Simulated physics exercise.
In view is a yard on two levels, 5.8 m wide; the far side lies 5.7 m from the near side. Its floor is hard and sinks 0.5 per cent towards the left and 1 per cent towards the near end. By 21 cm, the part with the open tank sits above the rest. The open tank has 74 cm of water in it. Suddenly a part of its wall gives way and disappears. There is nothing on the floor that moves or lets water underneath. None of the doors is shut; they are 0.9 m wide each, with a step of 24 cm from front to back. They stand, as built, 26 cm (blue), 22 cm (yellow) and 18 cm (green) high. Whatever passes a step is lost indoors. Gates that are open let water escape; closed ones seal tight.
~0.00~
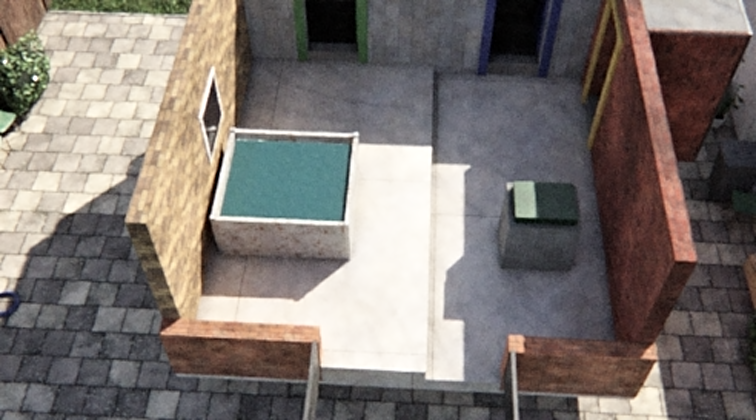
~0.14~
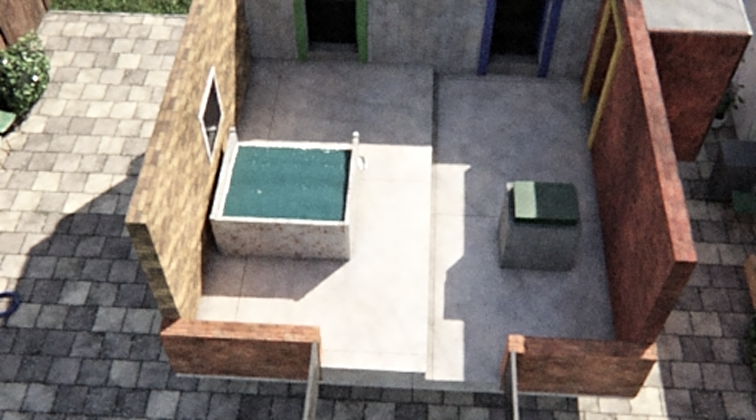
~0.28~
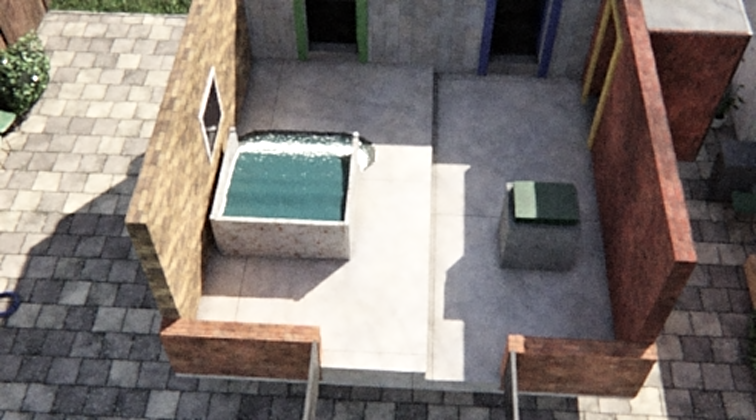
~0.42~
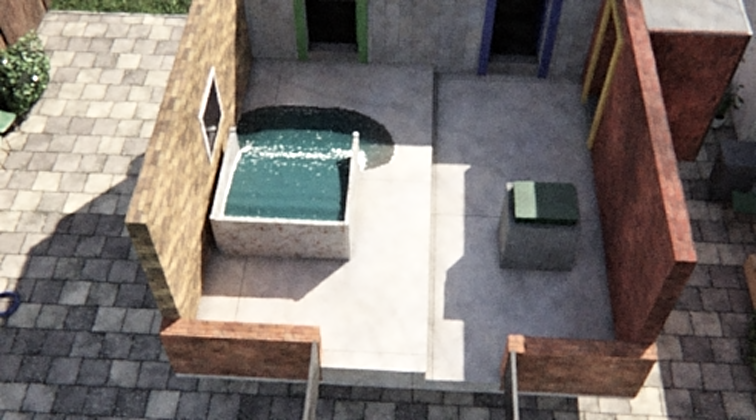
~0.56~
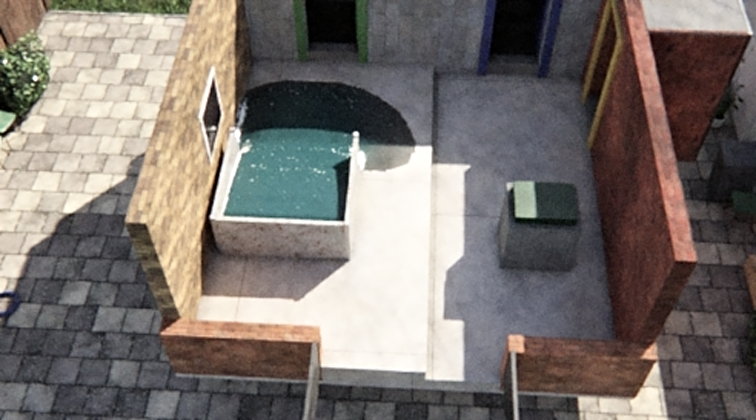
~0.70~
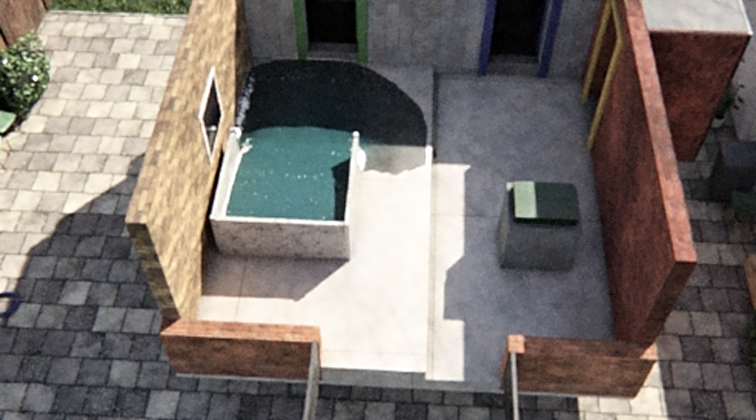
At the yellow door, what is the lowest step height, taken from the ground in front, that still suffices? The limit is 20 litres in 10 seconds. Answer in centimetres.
Roughly 17 cm above the ground.
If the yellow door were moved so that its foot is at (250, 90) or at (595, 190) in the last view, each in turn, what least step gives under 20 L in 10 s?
In turn: About 30 cm, about 10.0 cm.
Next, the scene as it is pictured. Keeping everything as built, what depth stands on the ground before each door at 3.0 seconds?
In cm - blue: 10, yellow: 15, green: 23.
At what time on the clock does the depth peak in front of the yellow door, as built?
Near 3.6 s.
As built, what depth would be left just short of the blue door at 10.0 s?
The depth there is around 5.5 cm.
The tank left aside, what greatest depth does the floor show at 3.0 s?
Around 24 centimetres.
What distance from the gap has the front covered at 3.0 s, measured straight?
5.2 metres.
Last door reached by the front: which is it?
Last comes the yellow one.
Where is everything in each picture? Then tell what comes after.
The first picture shows the open tank at (288, 179) is whole and still, 74 cm deep; the yellow door at (600, 79) is dry.
In the second picture, the gap is on the far side, the front 0.3 m out at a hidden place; the back of the open tank holds 74 cm.
In the third picture, water pours out on the far side and has run 0.8 m, to (270, 133); about 12 cm deep outside, 73 cm at the back.
In the fourth picture, the front is at (271, 109), 1.3 m from the gap on the far side; 2.9 m2 of floor is wet, 65 cm left at the back.
In the fifth picture, water pours out on the far side and has run 1.9 m, to (283, 84); about 10 cm deep outside, 63 cm at the back.
In the sixth picture, the gap is on the far side, the front 2.5 m out at (287, 60); the back of the open tank holds 59 cm; 2.9 m in a straight line remain to the yellow door at (600, 79).
After 1.4 s water covers 30 % of the floor, deepest (52 cm) near (261, 69); it has not reached the yellow door.
After 3.0 s water covers 40 % of the floor, deepest (24 cm) near (580, 82); 15 cm at the yellow door, 0 litres in over its 22 cm step.
After 10.0 s water covers 85 % of the floor, deepest (16 cm) near (618, 372); 5 cm at the yellow door, 4 litres in over its 22 cm step.
At the yellow door as built, the water arrived by 2.7 s and peaked near 26 cm at 3.6 s.
With a step of 14 cm, 45 litres would have come in within the 10 s; with 22 cm, 4 litres. So under 20 litres takes about 17 cm.
